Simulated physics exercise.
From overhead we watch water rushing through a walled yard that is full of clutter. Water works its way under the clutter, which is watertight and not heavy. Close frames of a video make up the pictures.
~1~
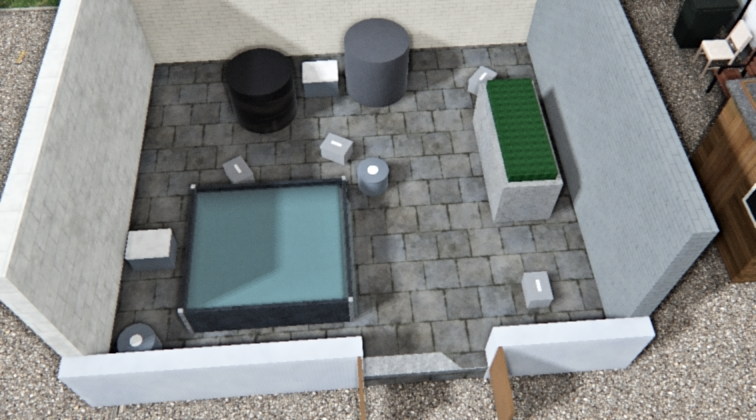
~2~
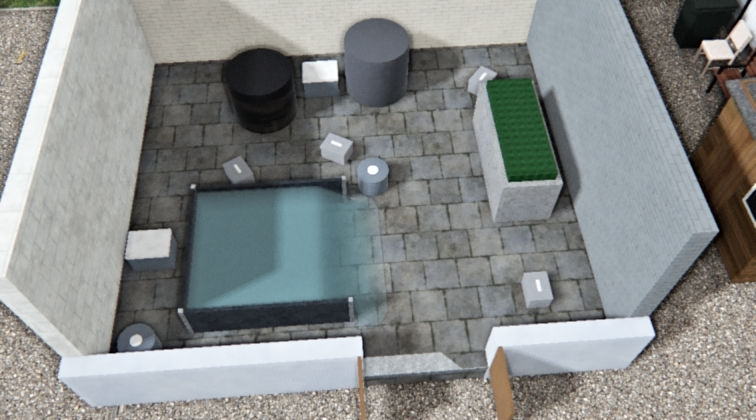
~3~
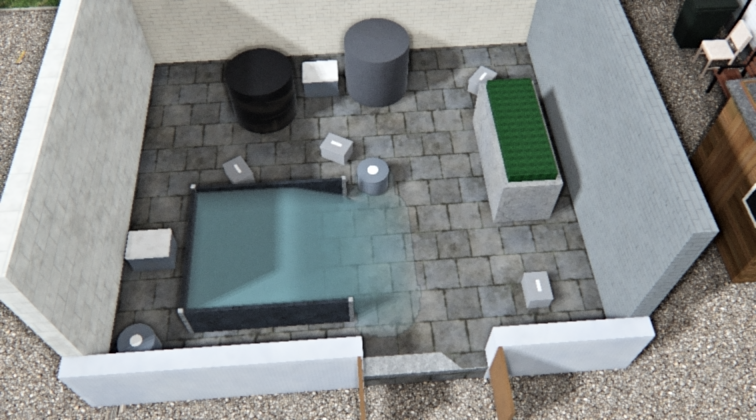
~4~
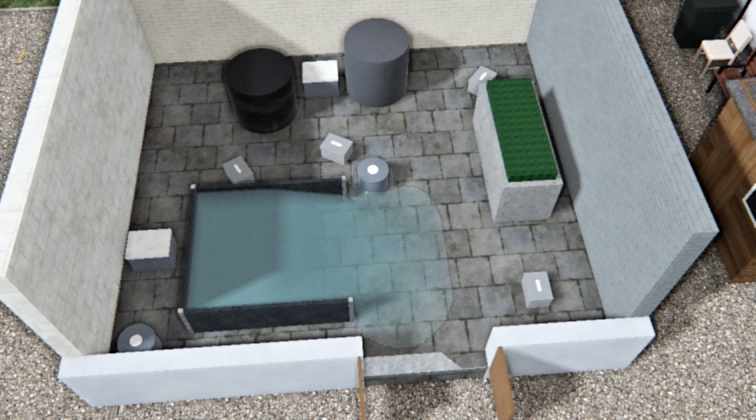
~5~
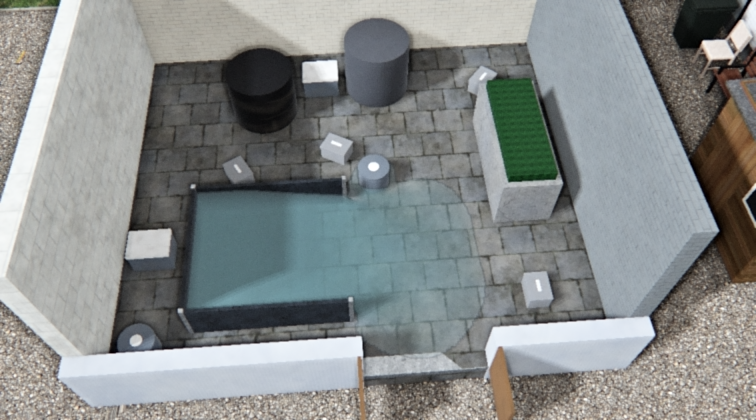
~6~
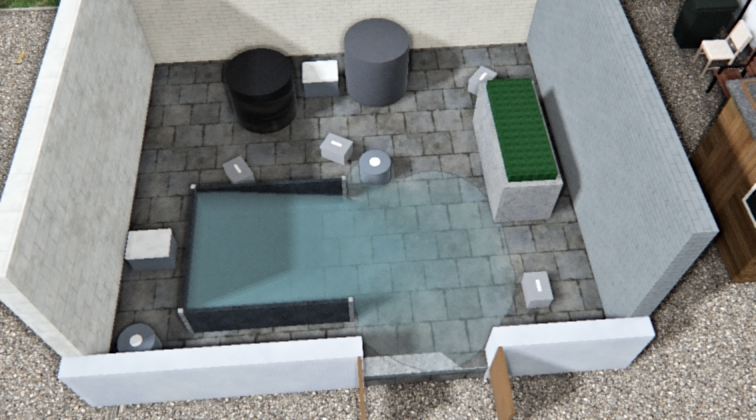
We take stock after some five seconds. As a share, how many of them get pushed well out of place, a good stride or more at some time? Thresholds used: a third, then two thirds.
It stays in the bottom third.
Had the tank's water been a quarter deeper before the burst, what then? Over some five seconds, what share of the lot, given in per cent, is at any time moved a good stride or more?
Something like 40 in a hundred of them.
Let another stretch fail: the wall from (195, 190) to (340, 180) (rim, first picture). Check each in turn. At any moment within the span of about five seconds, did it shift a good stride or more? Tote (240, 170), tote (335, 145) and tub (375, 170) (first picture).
The first: Got that far; the second: Got that far; the third: Never got that far.
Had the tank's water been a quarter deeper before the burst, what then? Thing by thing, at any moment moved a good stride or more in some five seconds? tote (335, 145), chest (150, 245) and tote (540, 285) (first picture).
The first stopped before it, the second stopped before it, the third reached the mark.
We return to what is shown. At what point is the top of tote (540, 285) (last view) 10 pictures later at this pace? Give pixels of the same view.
It ends up close to (595, 291).
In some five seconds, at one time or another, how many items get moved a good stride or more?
Exactly 1.
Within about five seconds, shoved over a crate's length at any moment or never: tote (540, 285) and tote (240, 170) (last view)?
In order: Went the distance, then did not reach it.
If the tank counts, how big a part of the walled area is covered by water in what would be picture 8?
Roughly 35 in a hundred.
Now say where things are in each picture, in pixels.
The first frame shows a tub at (373, 170) rests on the ground; a tote at (483, 77), on the bottom; 0 of 8 have shifted.
The second frame shows a tub at (373, 170) rests on the ground; a tote at (483, 77) rests on the ground; 0 of 8 have shifted.
The third frame shows a tub at (373, 170) rests on the ground; a tote at (483, 77) rests on the ground; 0 of 8 have shifted.
The fourth frame shows a tub at (373, 170) rests on the ground; a tote at (483, 77), on the bottom; 0 of 8 have shifted.
The fifth frame shows a tub at (374, 167) rests on the ground, close to its start; a tote at (483, 77) rests on the ground; 1 of 8 have shifted.
The sixth frame shows a tub at (375, 162), on the bottom, close to its start; a tote at (483, 77) rests on the ground; 1 of 8 have shifted.
A moment on, 0 of 8 are well off their spots; 0 afloat.
Next, 1 of 8 are well off their spots; 1 afloat.
Later, 0 of 8 are well off their spots; 1 afloat.
In the end, 1 of 8 are well off their spots, and 1 have been at some point; 2 afloat.
